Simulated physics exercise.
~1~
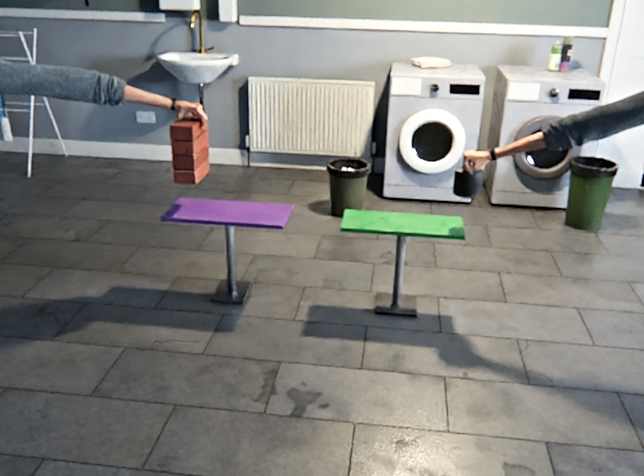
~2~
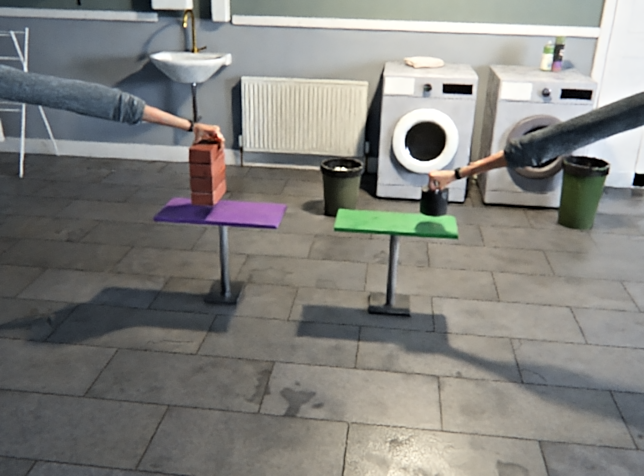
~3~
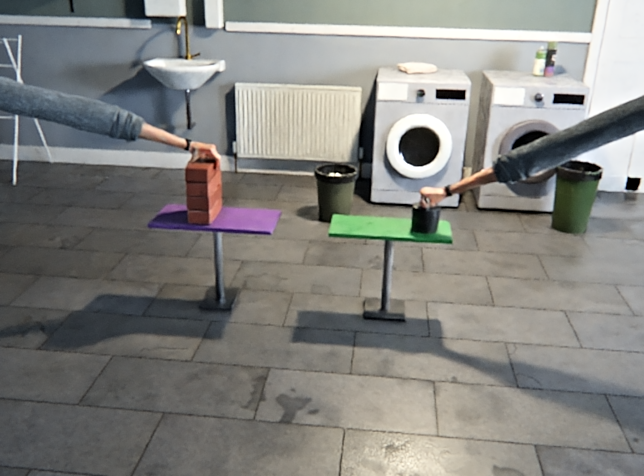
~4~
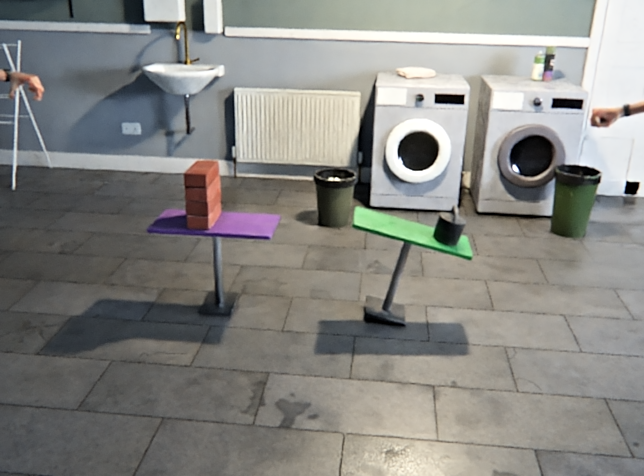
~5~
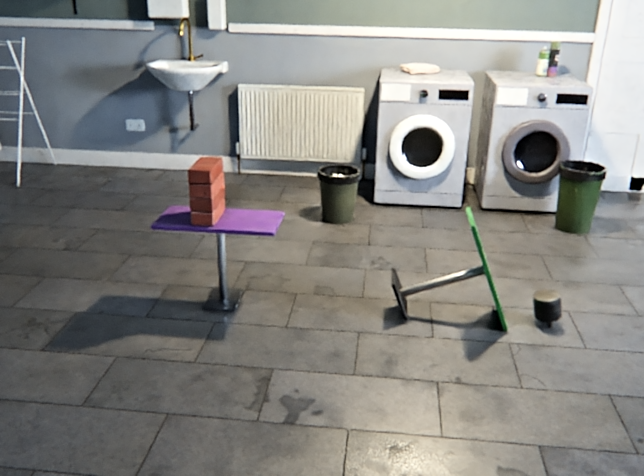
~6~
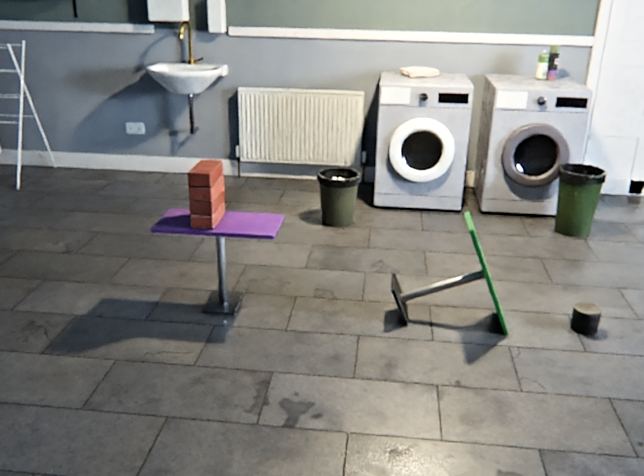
To begin with, two hands reach in from opposite sides, the left holding a stack of red bricks above a purple-topped stand and the right holding a small dark cylinder near a green-topped side table. The hands lower both objects onto the tops, the cylinder settling close to the green table's right end. Once the hands let go and draw back, the green table leans to the right. It topples over, and the cylinder drops to the floor and rolls away to the right. The green table ends tipped on its side, while the purple stand remains upright with the bricks on top.
